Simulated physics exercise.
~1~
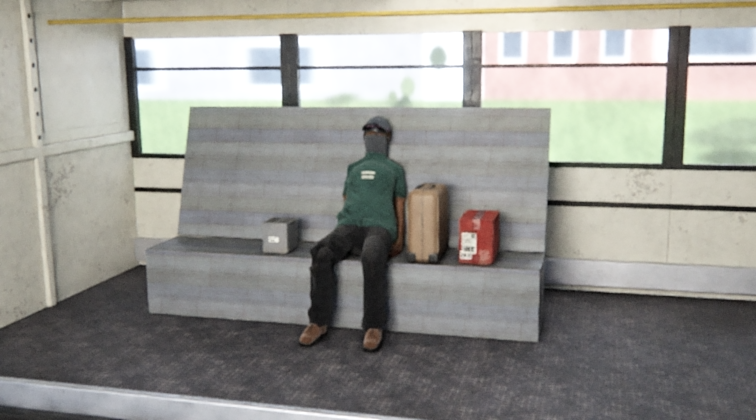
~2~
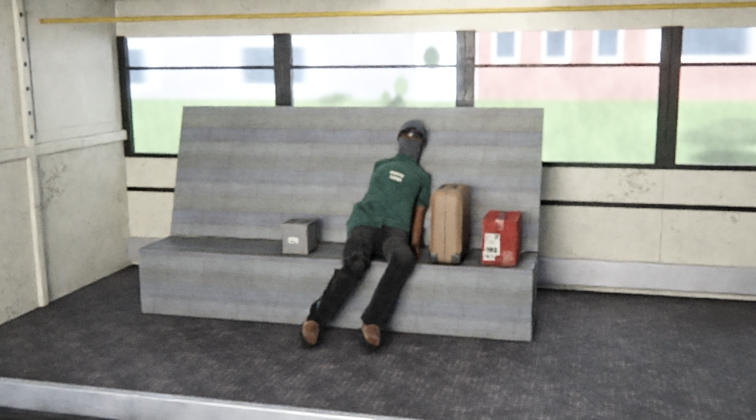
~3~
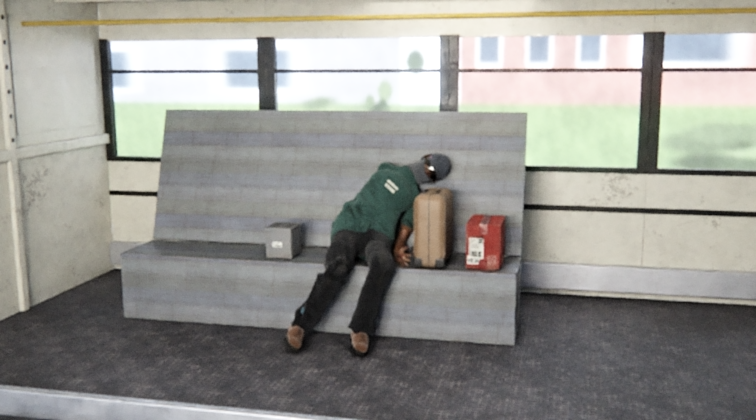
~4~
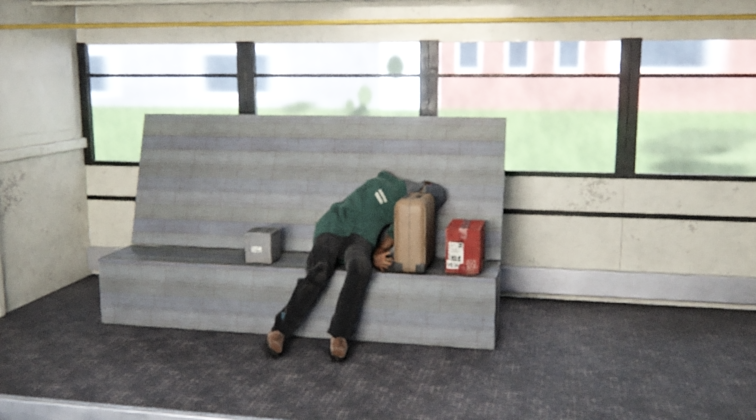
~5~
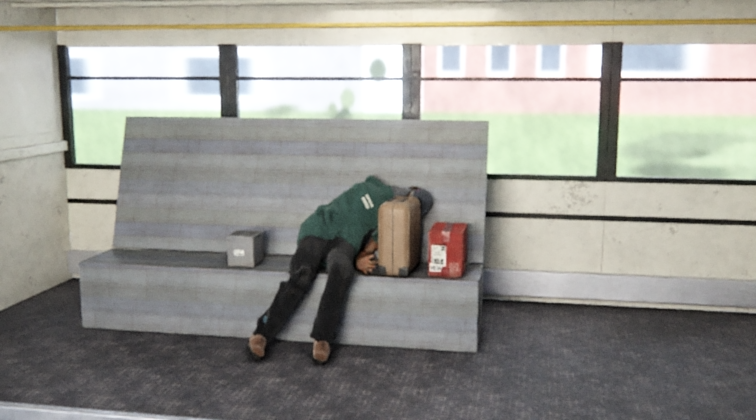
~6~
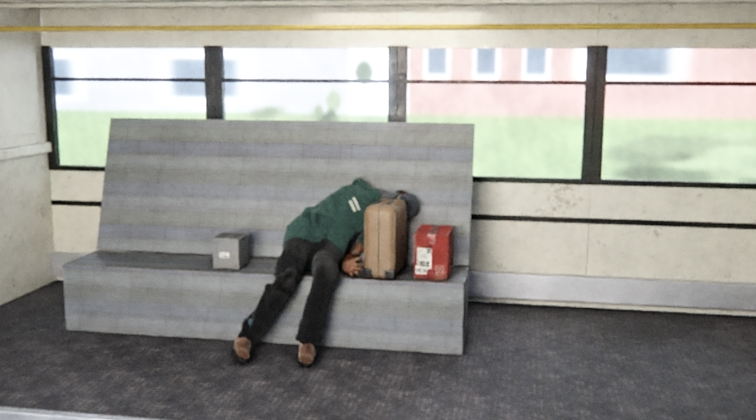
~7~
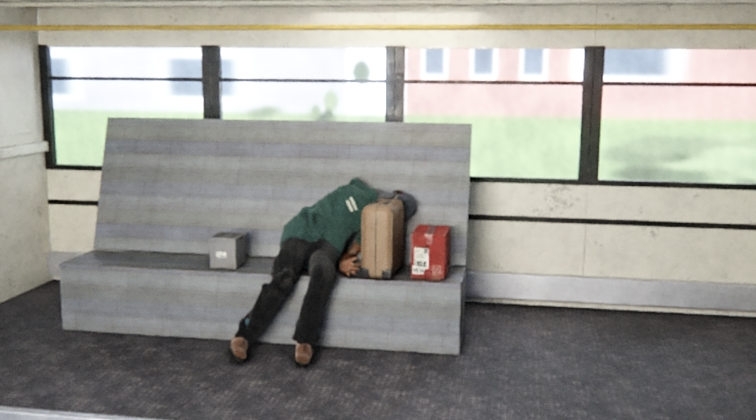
A seated person in a green shirt topples right and ends slumped behind an upright brown case.
